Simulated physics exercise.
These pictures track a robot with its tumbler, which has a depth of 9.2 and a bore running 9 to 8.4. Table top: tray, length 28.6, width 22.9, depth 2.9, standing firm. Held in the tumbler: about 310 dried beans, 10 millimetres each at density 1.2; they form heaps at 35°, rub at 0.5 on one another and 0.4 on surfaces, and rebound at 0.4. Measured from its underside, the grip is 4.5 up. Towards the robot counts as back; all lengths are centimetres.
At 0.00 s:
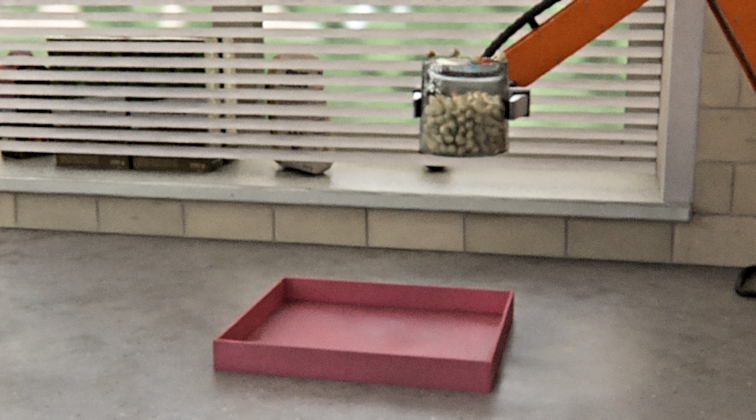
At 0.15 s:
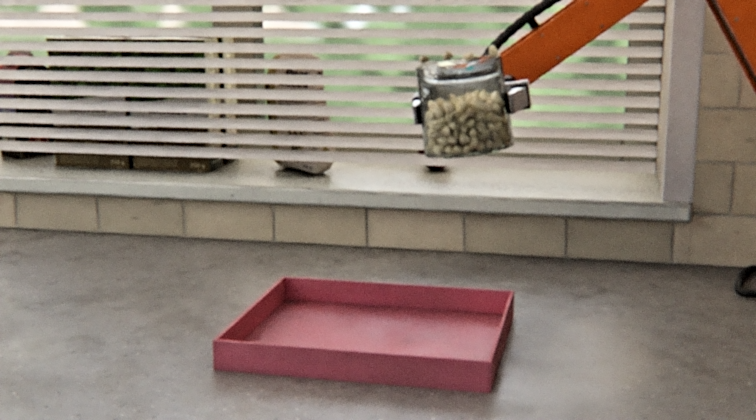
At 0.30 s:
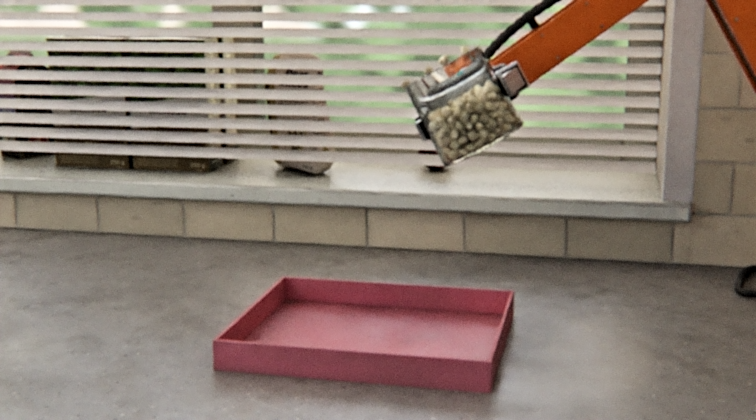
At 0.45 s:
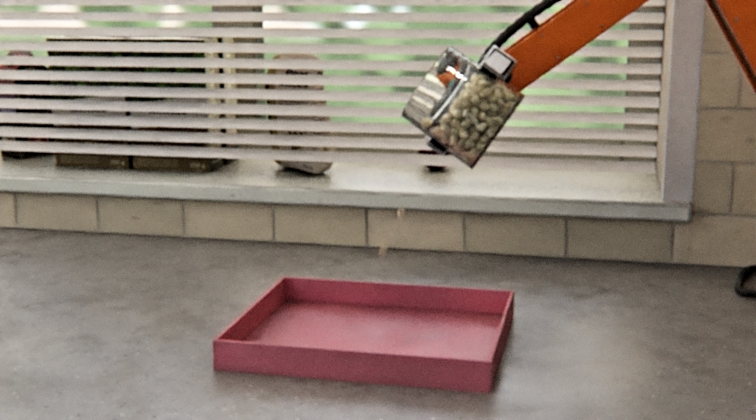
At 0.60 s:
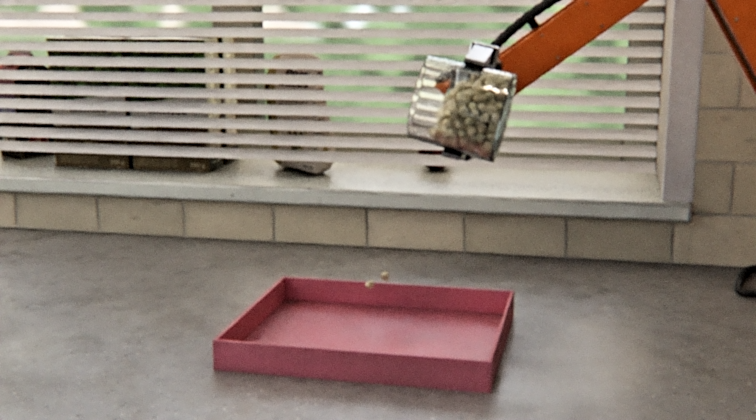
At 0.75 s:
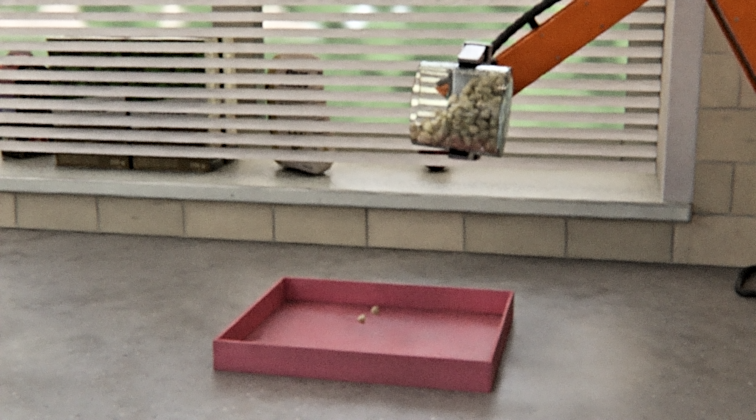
On a grey table top in front of a slatted blind, an orange robot arm holds a clear tumbler of pale beans upright above a shallow red tray. The arm tilts the tumbler steadily to the left until it lies nearly on its side, and a couple of beans drop into the tray while the rest stay inside.
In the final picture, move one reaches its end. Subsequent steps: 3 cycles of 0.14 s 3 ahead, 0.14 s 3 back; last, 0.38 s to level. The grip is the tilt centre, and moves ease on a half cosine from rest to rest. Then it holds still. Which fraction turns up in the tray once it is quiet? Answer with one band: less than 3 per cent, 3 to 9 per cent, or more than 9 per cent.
More than 9 per cent.
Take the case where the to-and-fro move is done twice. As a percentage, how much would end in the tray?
It would come to about 25 %.
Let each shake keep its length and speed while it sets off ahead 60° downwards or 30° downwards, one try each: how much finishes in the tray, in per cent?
About 0 and 20 per cent.
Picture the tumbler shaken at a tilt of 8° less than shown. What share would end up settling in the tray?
I'd put it close to 20 per cent.
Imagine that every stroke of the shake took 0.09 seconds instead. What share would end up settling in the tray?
Roughly 65 in a hundred.
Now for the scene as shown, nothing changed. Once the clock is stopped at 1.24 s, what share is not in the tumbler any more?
Share gone: Around 15 %.
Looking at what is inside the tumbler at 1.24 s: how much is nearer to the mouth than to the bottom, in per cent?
Something near 50 per cent is there.
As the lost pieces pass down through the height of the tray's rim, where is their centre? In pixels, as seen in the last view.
Their middle sits near (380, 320).
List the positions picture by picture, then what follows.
The tumbler middle at (464, 107), level; upper third of the load around (466, 110), from x 425 to 500, top at y 55; 307 in the tumbler, in the first frame.
The tumbler middle at (464, 107), tilted 8° forward; upper third of the load around (470, 109), from x 425 to 505, top at y 50, in the second frame.
The tumbler middle at (464, 107), tilted 29° forward; upper third of the load around (480, 107), from x 405 to 515, top at y 50; 305 in the tumbler, 2 in flight or on a rim, in the third frame.
The tumbler middle at (464, 108), tilted 56° forward; upper third of the load around (484, 99), from x 385 to 515, top at y 80; 305 in the tumbler, 2 in flight or on a rim, in the fourth frame.
The tumbler middle at (463, 108), tilted 77° forward; upper third of the load around (486, 94), from x 370 to 510, top at y 75; 305 in the tumbler, 2 in the tray, in the fifth frame.
The tumbler middle at (463, 108), tilted 85° forward; upper third of the load around (488, 98), from x 360 to 505, top at y 75; 305 in the tumbler, 2 in the tray, in the sixth frame.
After 1.24 s, tilted 85° forward, highest piece 27 above the table; 265 in the tumbler, 33 in the tray, 9 in flight or on a rim.
After 1.73 s, tilted 61° forward, highest piece 27 above the table; 200 in the tumbler, 102 in the tray, 5 in flight or on a rim.
After 2.17 s, level, highest piece 28 above the table; 200 in the tumbler, 107 in the tray.
After 3.22 s, level, highest piece 28 above the table; 200 in the tumbler, 107 in the tray.
In the end, 200 in the tumbler, 107 in the tray. That is 35 % in the tray.
